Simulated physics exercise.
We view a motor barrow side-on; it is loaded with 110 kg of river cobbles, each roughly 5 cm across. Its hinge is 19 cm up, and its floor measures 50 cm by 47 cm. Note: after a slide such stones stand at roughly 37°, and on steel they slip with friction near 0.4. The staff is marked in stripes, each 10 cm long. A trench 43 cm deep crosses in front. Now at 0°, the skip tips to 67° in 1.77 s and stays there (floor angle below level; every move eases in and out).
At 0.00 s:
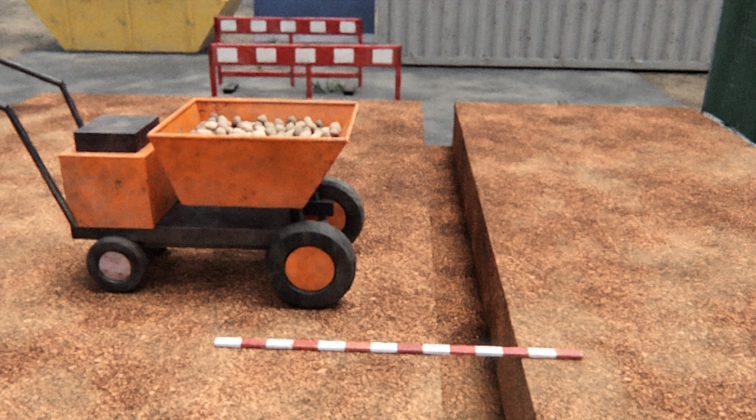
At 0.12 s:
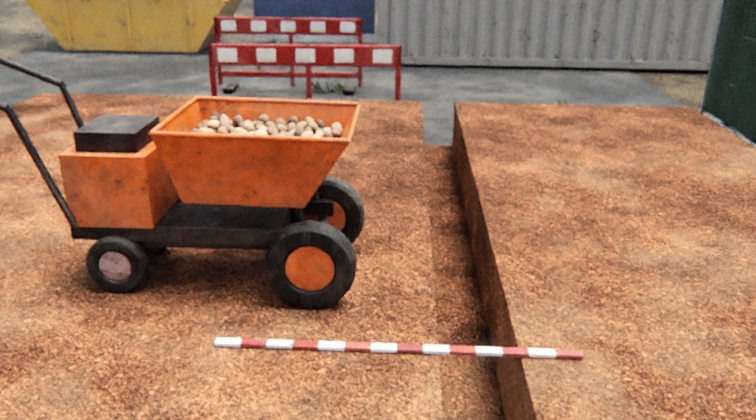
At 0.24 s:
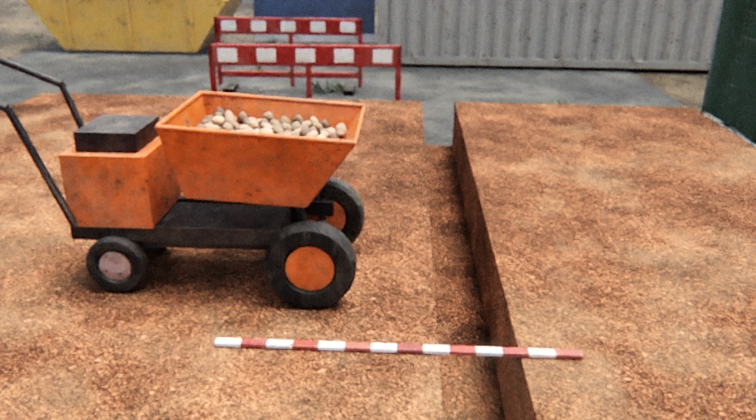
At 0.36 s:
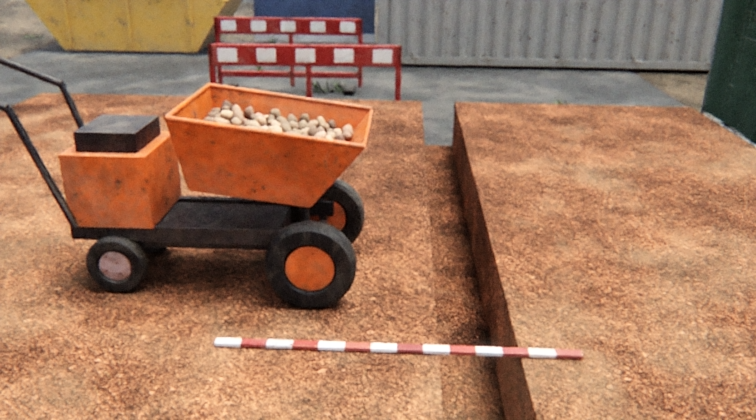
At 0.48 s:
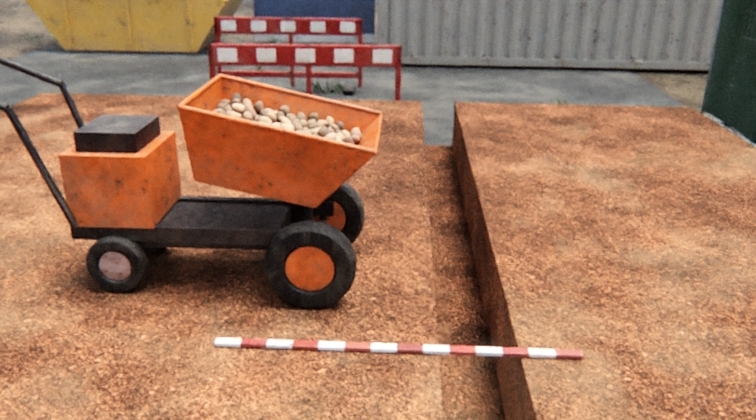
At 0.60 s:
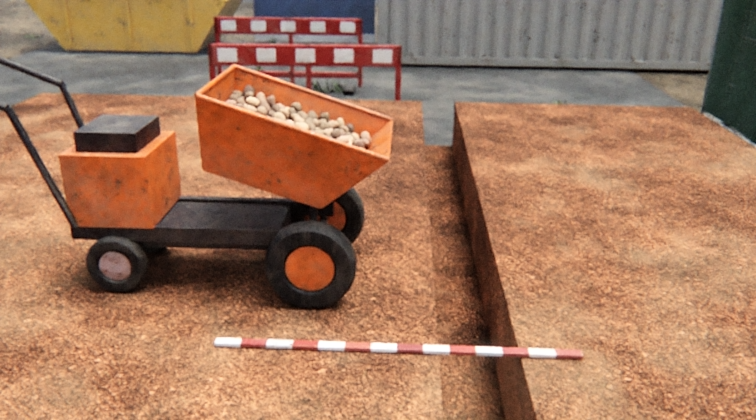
The video shows an orange motor barrow loaded with rounded stones, standing on brown ground left of a trench, as its skip gradually tilts forward to the right, the rear rising while the wheels stay still.
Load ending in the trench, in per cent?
71 per cent.
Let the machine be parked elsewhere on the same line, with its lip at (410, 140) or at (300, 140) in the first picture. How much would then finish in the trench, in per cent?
It comes to about 25 and 65 in a hundred.
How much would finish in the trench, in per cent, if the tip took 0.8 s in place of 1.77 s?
Then roughly 55 percent.
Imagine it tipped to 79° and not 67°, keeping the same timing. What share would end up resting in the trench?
Some 90 in a hundred, I'd say.
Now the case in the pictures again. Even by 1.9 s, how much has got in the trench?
Approx. 20 % of the load.
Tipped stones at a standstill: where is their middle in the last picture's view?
Look at roughly (469, 344).
After 1.3 s the floor is at 57°; 100 % in the skip; the foremost stones are at (437, 209).
After 1.9 s the floor is at 67°; 77 % in the skip, 21 % in the trench, 2 % past the trench; the foremost stones are at (517, 269).
After 2.2 s the floor is at 67°; 54 % in the skip, 38 % in the trench, 8 % past the trench; the foremost stones are at (580, 265).
After 4.2 s the floor is at 67°; 21 % in the skip, 71 % in the trench, 8 % past the trench; the foremost stones are at (614, 264).
